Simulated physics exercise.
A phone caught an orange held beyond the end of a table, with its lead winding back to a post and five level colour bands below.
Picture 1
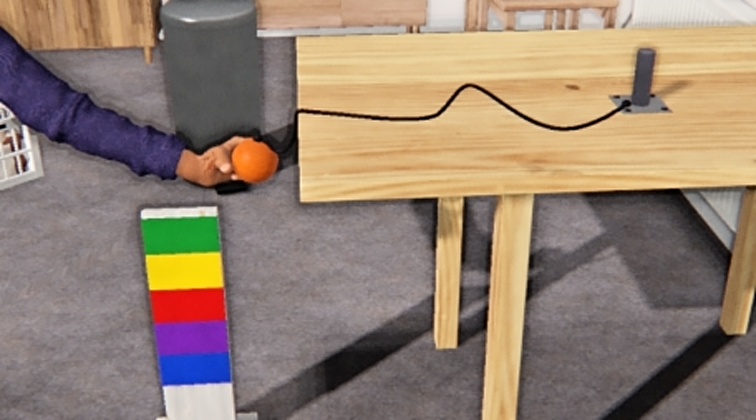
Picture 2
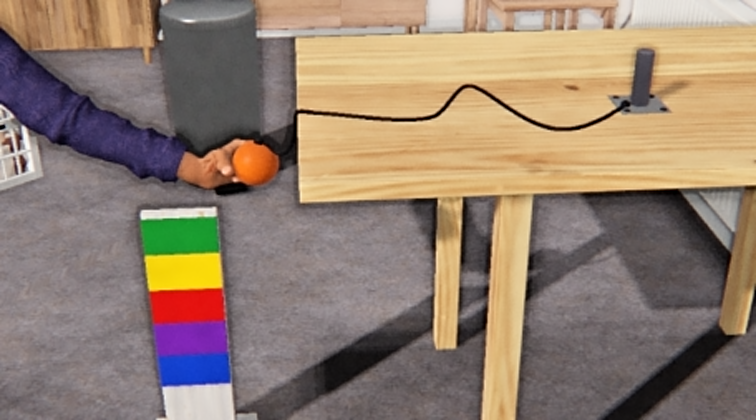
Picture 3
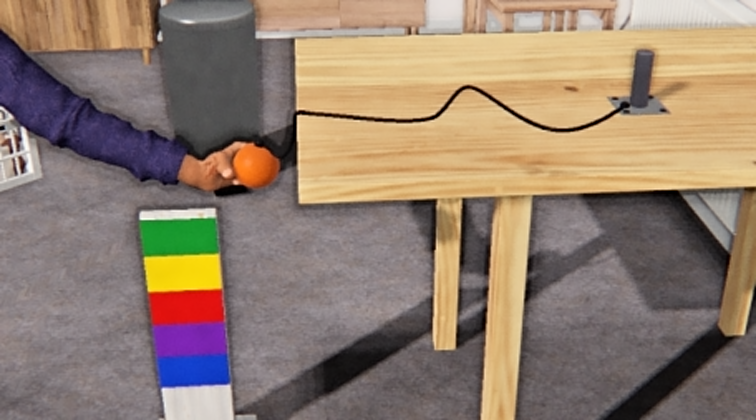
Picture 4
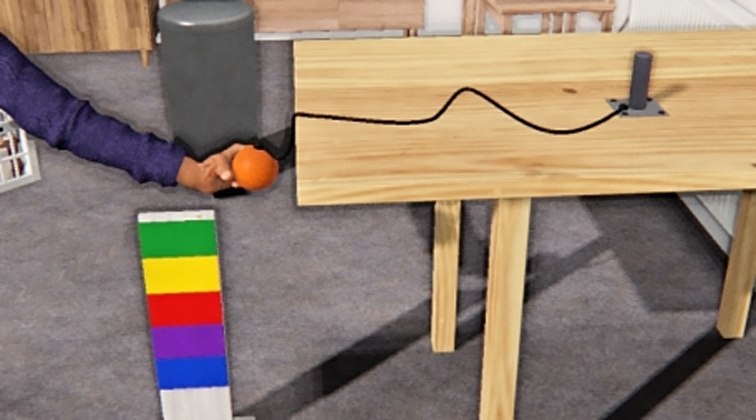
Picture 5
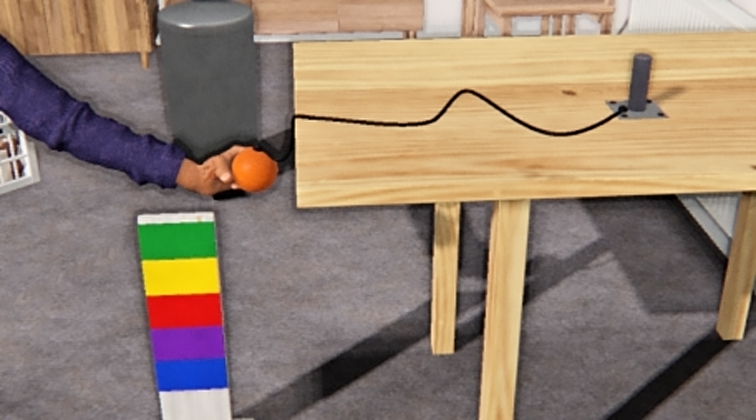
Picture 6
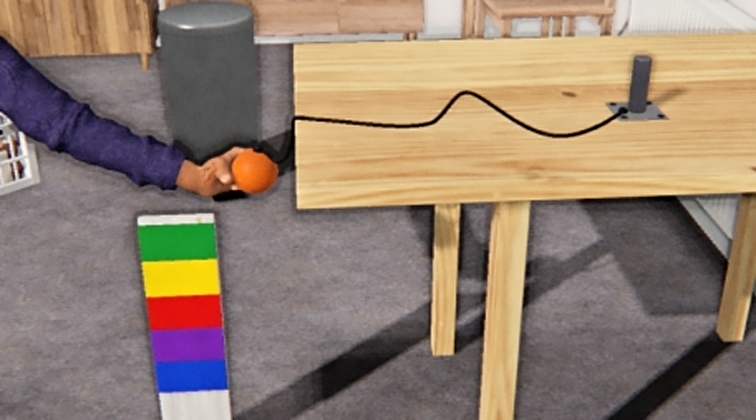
A hand in a purple sleeve barely moved as it held an orange ball beside the left end of a wooden table, with a black cord winding across the top and coloured bands below.
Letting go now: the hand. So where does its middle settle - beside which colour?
Beside purple.
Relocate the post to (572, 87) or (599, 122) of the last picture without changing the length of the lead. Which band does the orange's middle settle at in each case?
Going case by case, it's blue and then blue.
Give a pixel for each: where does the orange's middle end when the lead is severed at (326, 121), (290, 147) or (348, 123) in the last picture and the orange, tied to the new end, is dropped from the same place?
In that order: (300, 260), (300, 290) and (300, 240).
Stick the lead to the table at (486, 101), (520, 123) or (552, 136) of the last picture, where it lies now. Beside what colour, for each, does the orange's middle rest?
Yellow, then red, then red.
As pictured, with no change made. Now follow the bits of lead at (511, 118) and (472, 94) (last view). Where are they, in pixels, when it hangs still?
The first moves to (458, 114), the second to (381, 115).
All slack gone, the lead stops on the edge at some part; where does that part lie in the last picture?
It is around (440, 117).
Soon after, orange near (323, 335); level with purple.
Then, orange near (292, 342); level with purple.
At rest, orange near (305, 344); level with purple. Its centre hangs level with the purple band.
